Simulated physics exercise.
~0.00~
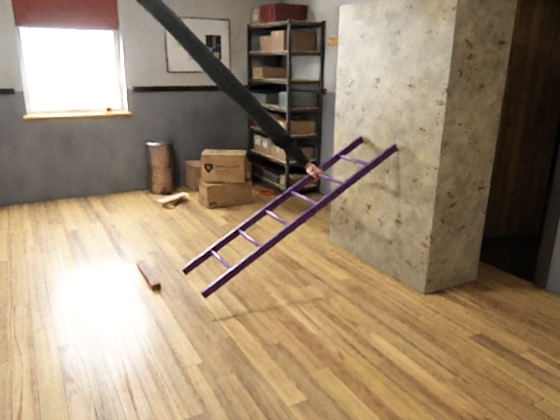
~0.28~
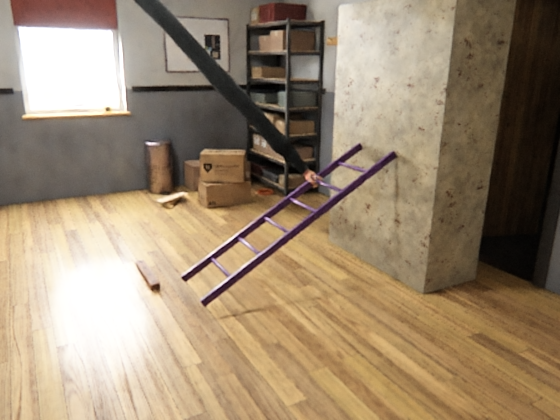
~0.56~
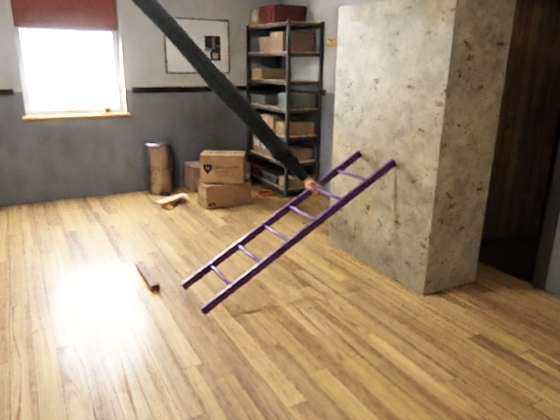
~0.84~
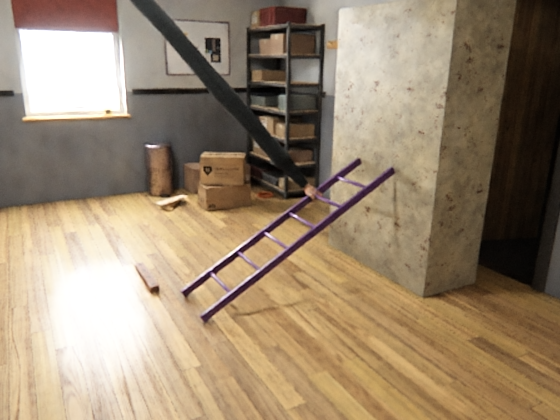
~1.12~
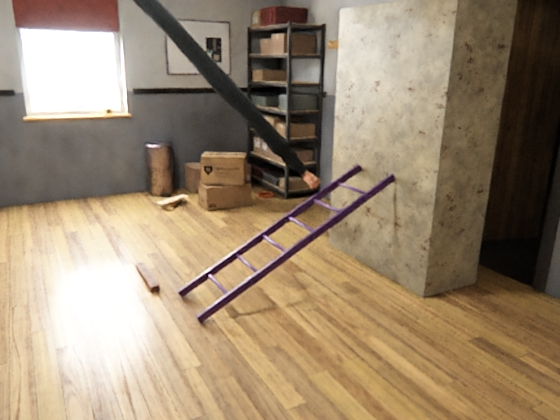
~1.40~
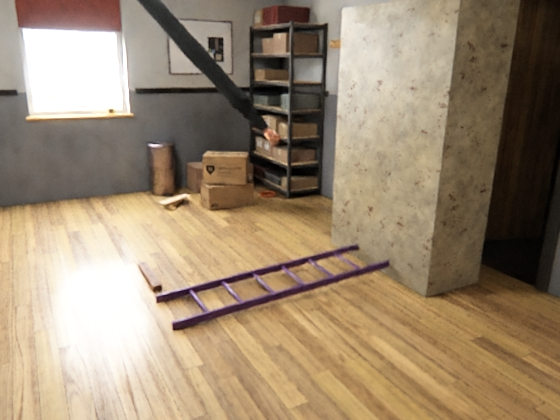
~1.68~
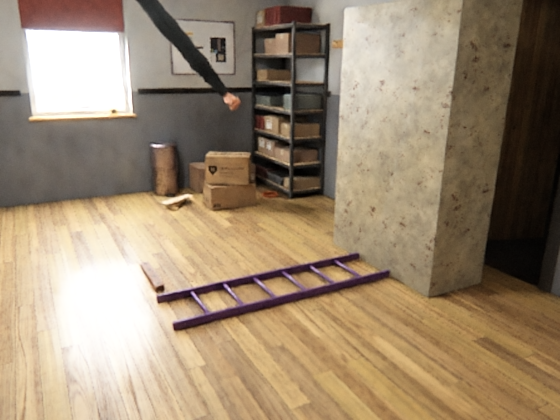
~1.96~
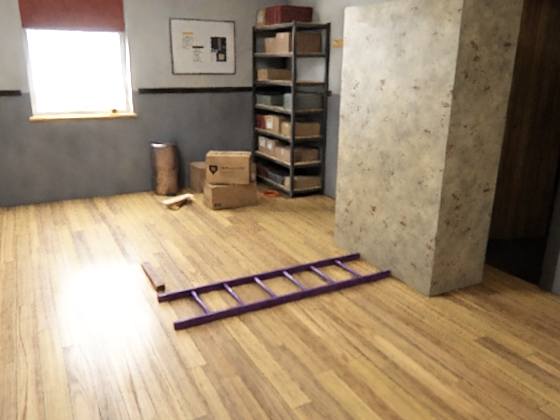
A purple ladder held by a hand in a dark sleeve was lowered slightly against a stone-like block in a room, and once the hand let go and drew back, it slid down and ended up lying flat on the wooden floor.
